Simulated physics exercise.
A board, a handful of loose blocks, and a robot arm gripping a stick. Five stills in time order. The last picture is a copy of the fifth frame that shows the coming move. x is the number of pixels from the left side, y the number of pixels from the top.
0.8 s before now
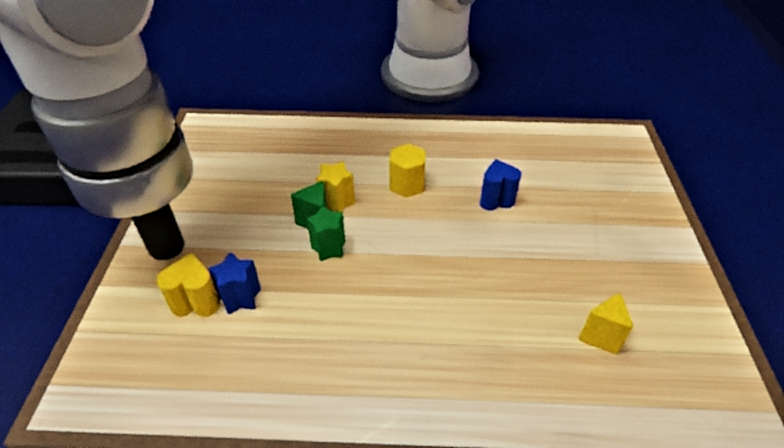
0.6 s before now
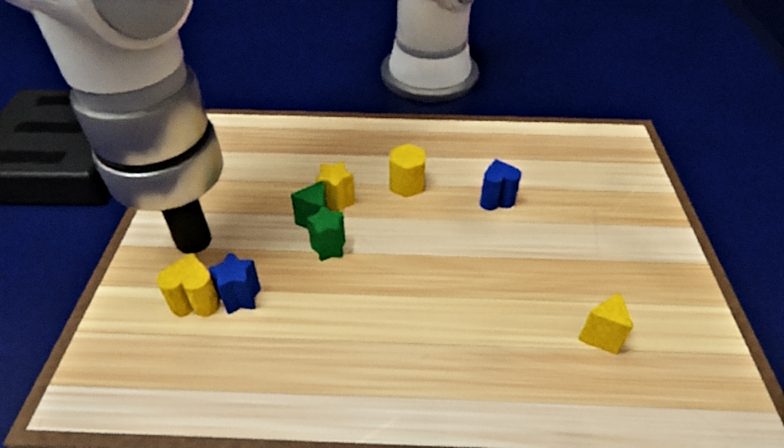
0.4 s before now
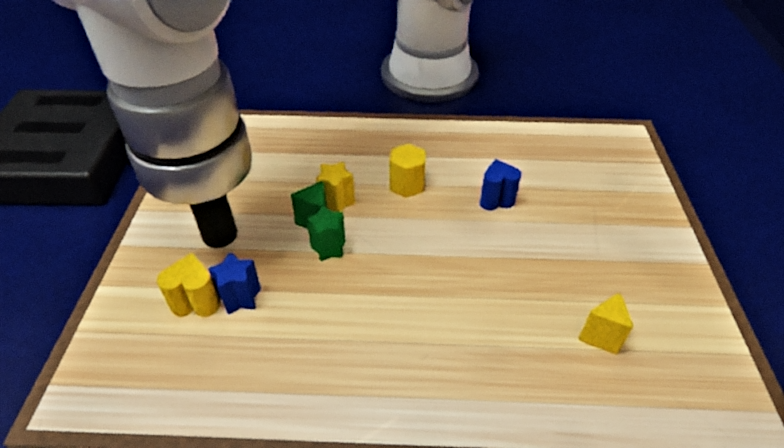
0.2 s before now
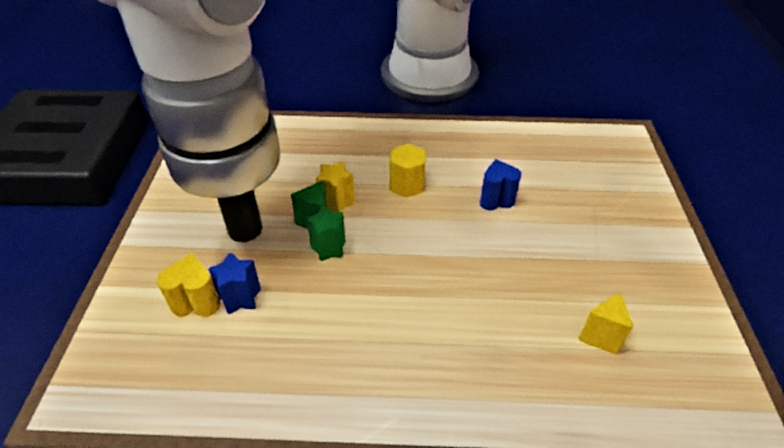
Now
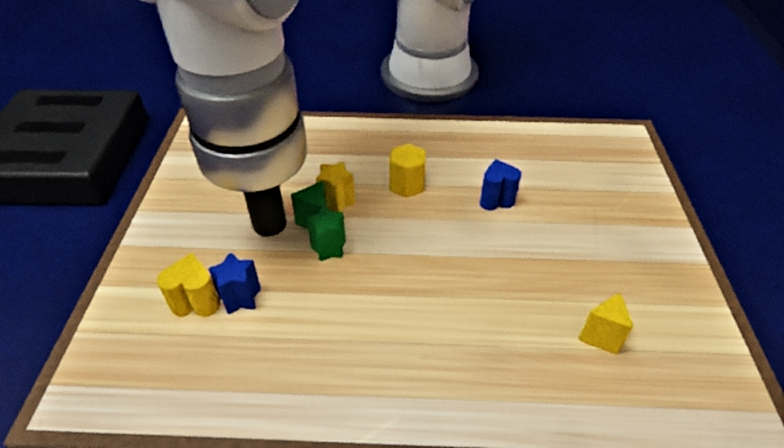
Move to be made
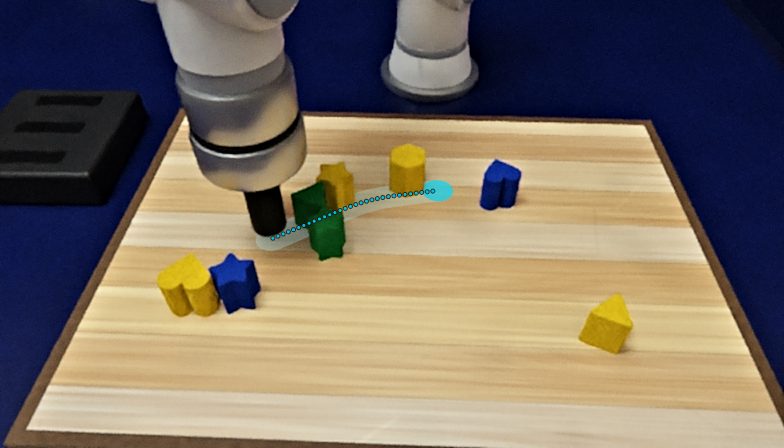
At the start, a robot arm holds a dark stick above a yellow heart and a blue star at the left of a wooden board scattered with blocks. The arm then moves steadily right, bringing the stick close to the green blocks, while all the blocks stay still.
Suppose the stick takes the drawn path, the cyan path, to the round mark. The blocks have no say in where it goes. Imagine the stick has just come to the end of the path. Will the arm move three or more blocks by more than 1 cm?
Yes, that is what happens.
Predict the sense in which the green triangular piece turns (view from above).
It makes a clockwise turn.
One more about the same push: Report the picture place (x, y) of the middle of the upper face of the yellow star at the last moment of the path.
In the picture, it is at (374, 147).
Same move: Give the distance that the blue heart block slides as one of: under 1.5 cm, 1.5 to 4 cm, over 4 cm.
If I had to pick, the blue heart block travels less than 1.5 cm here.
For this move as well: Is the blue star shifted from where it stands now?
I expect not.
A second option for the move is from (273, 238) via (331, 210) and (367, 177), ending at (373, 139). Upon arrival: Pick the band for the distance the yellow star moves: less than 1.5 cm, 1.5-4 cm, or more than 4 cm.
That block covers upwards of 4 cm.
The line goes from (273, 238) via (328, 215) and (382, 198), ending at (438, 191).
On the path given first. One third of the way, stick (327, 203); green triangular piece (353, 182), turned 45° clockwise; yellow star (353, 161), turned 45° anticlockwise.
Two thirds of the way, stick (382, 185); green triangular piece (410, 168), turned 55° clockwise; yellow star (374, 147); yellow hexagon (419, 151), turned 15° anticlockwise.
At the end, stick (439, 178); blue star unmoved; green triangular piece (468, 160), turned 45° clockwise; green star unmoved; yellow star (374, 147), turned 145° anticlockwise; yellow hexagon (441, 140), turned 75° anticlockwise; blue heart block unmoved.
